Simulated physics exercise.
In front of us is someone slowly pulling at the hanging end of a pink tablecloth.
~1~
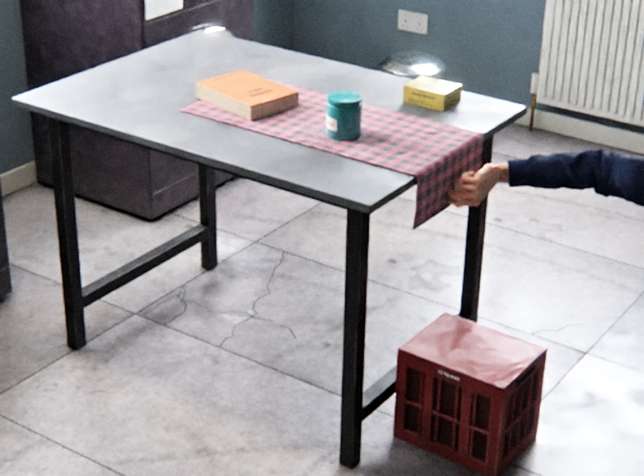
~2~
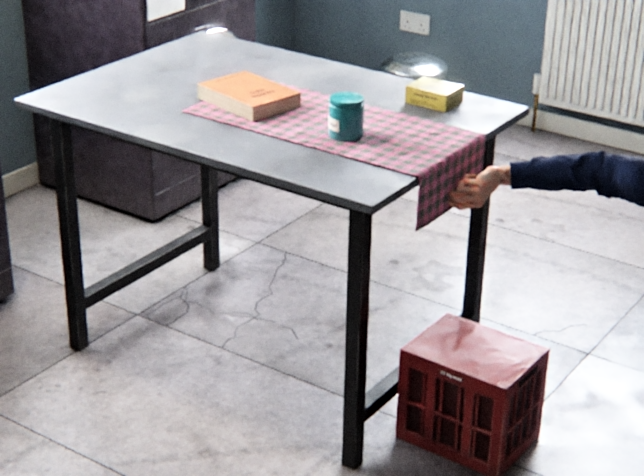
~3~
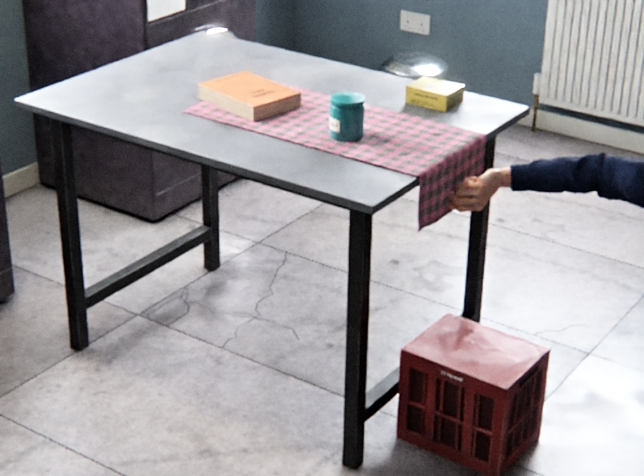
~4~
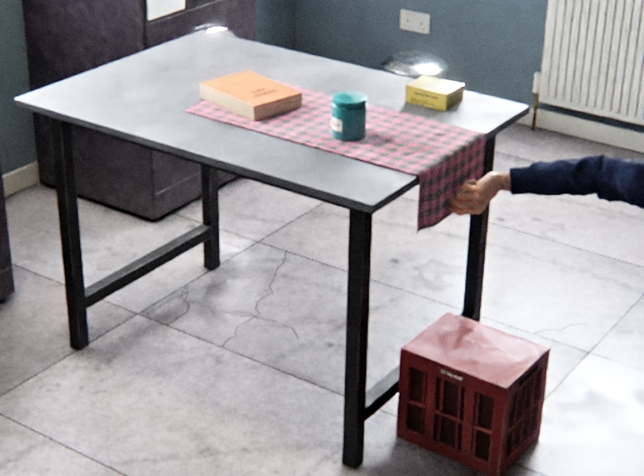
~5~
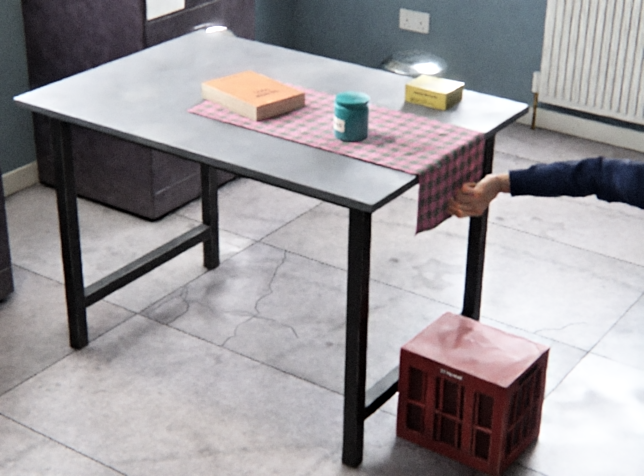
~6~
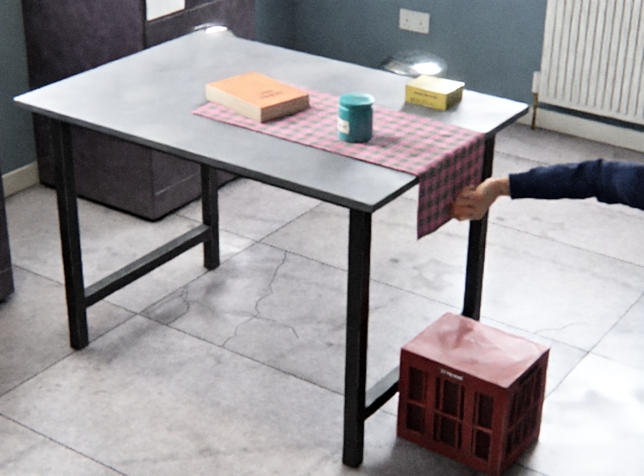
A pink checked tablecloth slid slowly to the right as a hand tugged its hanging end, carrying a turquoise jar and an orange book slightly along, while a yellow packet beside it stayed put.
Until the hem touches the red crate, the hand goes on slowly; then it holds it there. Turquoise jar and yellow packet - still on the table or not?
Turquoise jar: Not on it; yellow packet: Still on it.
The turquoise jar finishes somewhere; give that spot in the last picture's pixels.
That one winds up at (483, 325) in the last picture.
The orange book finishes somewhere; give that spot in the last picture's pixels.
Middle at (367, 124).
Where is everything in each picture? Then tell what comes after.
The first frame shows tablecloth end (412, 230); turquoise jar (345, 96); yellow packet (433, 85); orange book (247, 87); top of the crate (480, 365).
The second frame shows tablecloth end (415, 231), far hem (183, 111); yellow packet (435, 85); yellow packet stands beside the cloth.
The third frame shows tablecloth end (418, 232); turquoise jar (348, 97).
The fourth frame shows tablecloth end (417, 234), far hem (185, 111); yellow packet (435, 84).
The fifth frame shows tablecloth end (414, 236); turquoise jar (352, 97).
The sixth frame shows tablecloth end (417, 242), far hem (191, 112); turquoise jar (356, 98); yellow packet (435, 84); top of the crate (482, 364).
Then, 1.02 s past the final frame, hem going down; jar carried along near (432, 137); packet still.
Then, 1.80 s past the final frame, hem on the crate; jar down below near (484, 324); packet still.
When it is over, hem on the crate; jar down below near (484, 324); packet still. The turquoise jar goes over the edge and the yellow packet keeps clear of the edge.
